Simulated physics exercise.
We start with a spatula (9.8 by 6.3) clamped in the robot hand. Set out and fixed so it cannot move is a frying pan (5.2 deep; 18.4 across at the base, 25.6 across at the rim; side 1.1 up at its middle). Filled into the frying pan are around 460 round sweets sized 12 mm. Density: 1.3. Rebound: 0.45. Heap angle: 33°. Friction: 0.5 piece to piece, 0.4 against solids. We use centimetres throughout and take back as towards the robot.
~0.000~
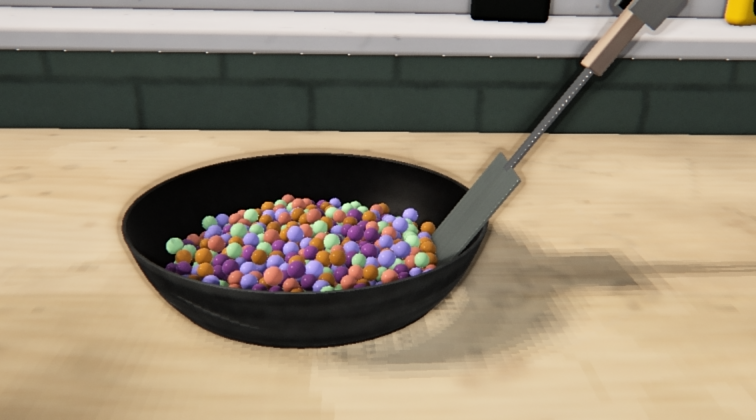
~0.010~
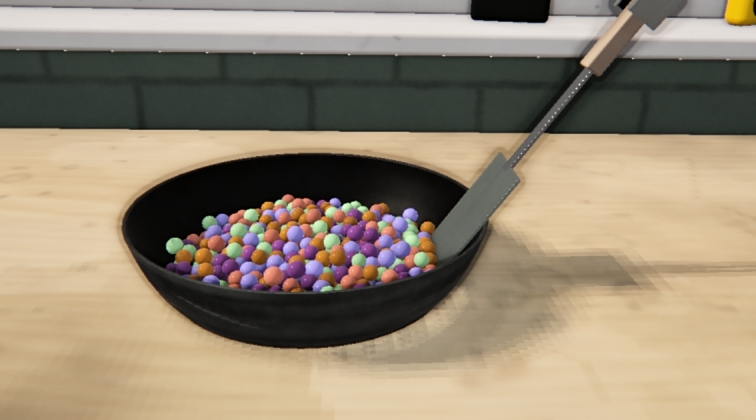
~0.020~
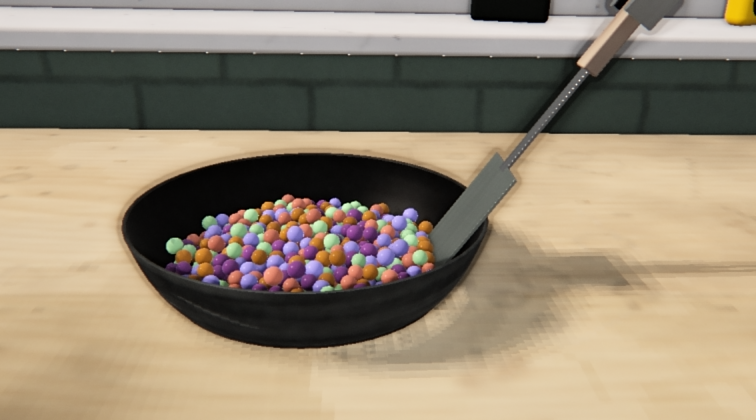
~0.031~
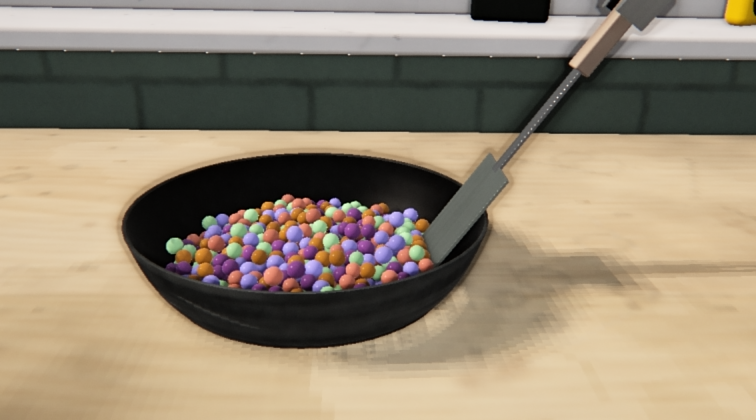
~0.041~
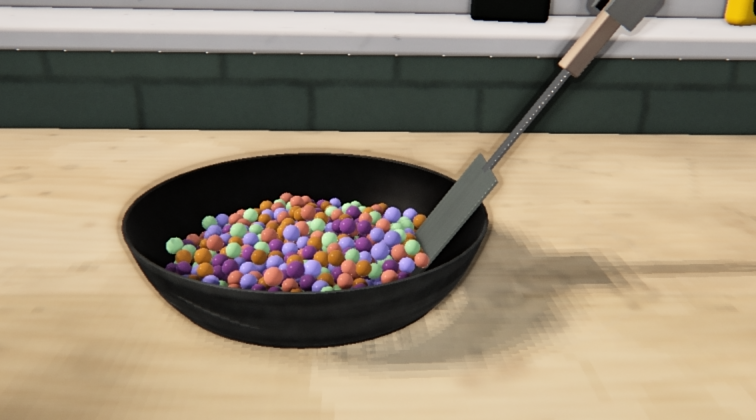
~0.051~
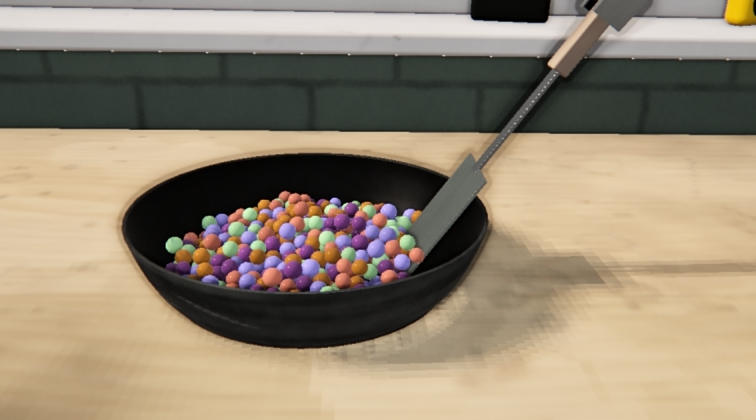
At the start, a grey spatula leans into the right side of a black frying pan heaped with small colourful balls on a wooden counter. The spatula then slides slowly a short way left, nudging the nearest balls, which shift slightly, while the pan stays still.
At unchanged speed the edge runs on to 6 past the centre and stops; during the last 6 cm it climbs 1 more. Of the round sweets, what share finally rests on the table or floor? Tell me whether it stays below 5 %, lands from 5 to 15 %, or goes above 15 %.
It stays below 5 %.
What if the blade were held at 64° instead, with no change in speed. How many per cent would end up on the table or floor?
In that case some 0 per cent.
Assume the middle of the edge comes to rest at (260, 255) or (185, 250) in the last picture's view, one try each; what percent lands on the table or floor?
Respectively about 0 and 10 percent end on the table or floor.
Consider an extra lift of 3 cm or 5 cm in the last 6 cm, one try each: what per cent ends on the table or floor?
Roughly 5 % and then 5 %.
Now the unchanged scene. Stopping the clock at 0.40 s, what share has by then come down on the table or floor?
It works out to about 0 in a hundred.
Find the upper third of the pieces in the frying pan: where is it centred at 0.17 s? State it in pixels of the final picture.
It is centred at roughly (272, 233).
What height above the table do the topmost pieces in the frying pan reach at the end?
It reaches roughly 6.0 cm.
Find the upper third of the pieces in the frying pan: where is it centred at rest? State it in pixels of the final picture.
Roughly at (197, 235).
After 0.11 s, sloping 55°, highest piece 6 above the table; 456 in the frying pan.
After 0.17 s, sloping 55°, highest piece 6 above the table; 456 in the frying pan.
After 0.40 s, sloping 55°, highest piece 6 above the table; 451 in the frying pan, 4 on the table or floor, 1 on the blade or in flight.
After 1.45 s, sloping 55°, highest piece 5 above the table; 451 in the frying pan, 5 on the table or floor.
At rest, 451 in the frying pan, 5 on the table or floor. That is 1 % on the table or floor.
